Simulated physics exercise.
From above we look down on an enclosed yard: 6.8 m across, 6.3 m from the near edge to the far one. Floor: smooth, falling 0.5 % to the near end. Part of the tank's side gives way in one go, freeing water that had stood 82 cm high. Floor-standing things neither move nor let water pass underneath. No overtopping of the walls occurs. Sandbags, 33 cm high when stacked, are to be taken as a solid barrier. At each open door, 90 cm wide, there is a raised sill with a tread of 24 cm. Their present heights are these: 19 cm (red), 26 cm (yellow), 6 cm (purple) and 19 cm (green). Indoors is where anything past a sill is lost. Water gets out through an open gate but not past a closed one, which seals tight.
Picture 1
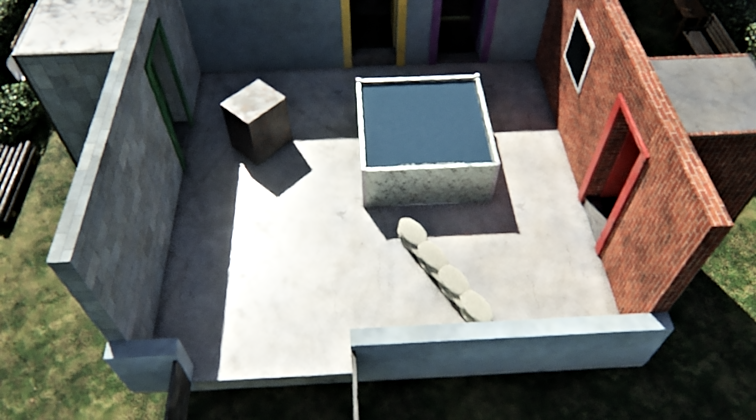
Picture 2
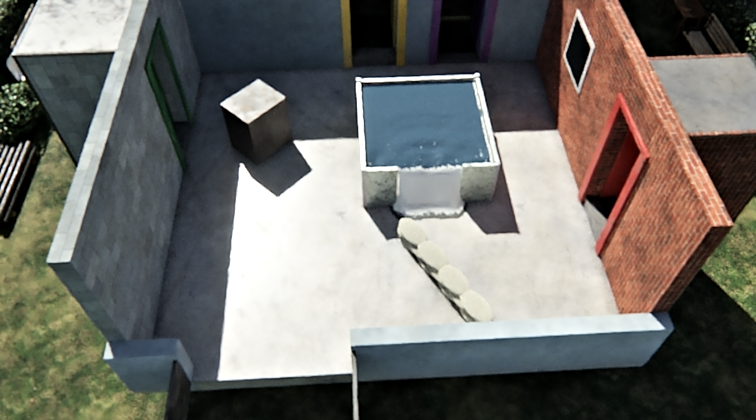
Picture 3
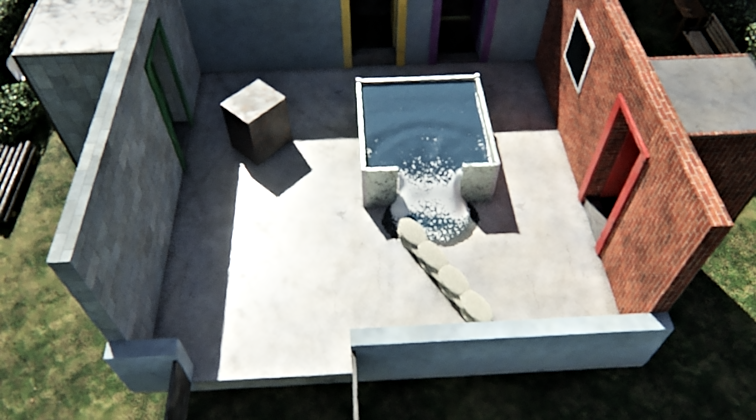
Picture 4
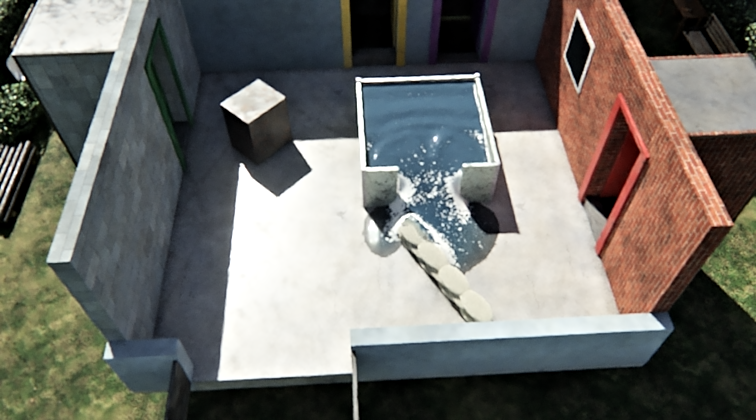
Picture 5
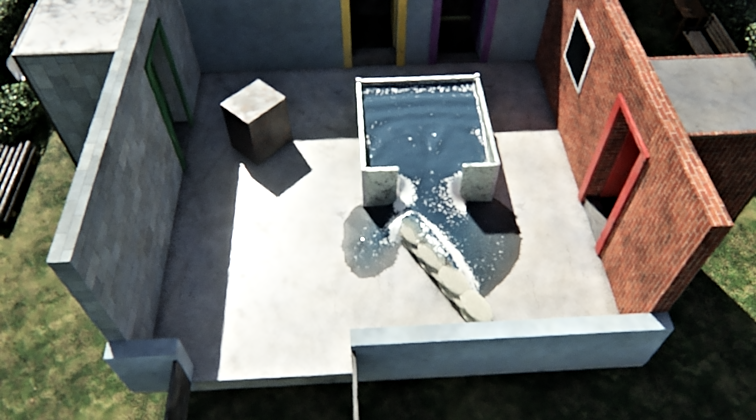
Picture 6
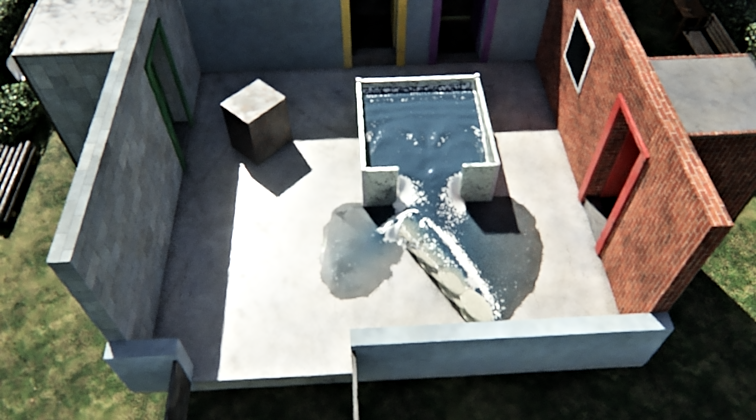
In an enclosed yard seen from above, a raised tank of still water stands near a block and a slanting row of pale rounded objects. Part of the tank's near side opens and water pours through, foaming against the row, then spreads across the floor in dark pools on both sides.
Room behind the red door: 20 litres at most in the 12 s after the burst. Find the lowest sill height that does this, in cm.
The lowest height is about 13 cm.
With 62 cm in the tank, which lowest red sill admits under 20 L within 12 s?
Step height: Approx. 10.0 cm.
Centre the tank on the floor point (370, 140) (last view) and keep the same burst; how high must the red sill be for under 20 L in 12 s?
6.5 cm, give or take.
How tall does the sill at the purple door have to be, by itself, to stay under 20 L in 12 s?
For purple, a step near 15 cm.
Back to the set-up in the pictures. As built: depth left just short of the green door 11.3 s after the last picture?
About 10.5 centimetres.
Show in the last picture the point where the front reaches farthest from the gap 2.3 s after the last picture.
Lab note: Front tip approx. at (148, 367).
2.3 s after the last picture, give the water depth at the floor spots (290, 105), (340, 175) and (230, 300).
Depth: About 0, 0, 2 cm.
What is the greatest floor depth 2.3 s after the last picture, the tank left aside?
38 cm.
Then, 0.7 s after the last picture water covers 30 % of the floor, deepest (55 cm) near (417, 228); it has not reached the red door.
Then, 2.3 s after the last picture water covers 55 % of the floor, deepest (38 cm) near (613, 319); 17 cm at the red door, 0 litres in over its 19 cm sill.
Then, 11.3 s after the last picture water covers 95 % of the floor, deepest (12 cm) near (270, 119); 8 cm at the red door, 1 litre in over its 19 cm sill.
At the red door as built, the water peaked near 17 cm, 3.1 s after the last picture.
With a sill of 11.5 cm, 36 litres would have come in within the 12 s; with 16 cm, 6 litres. So under 20 litres takes about 13 cm.
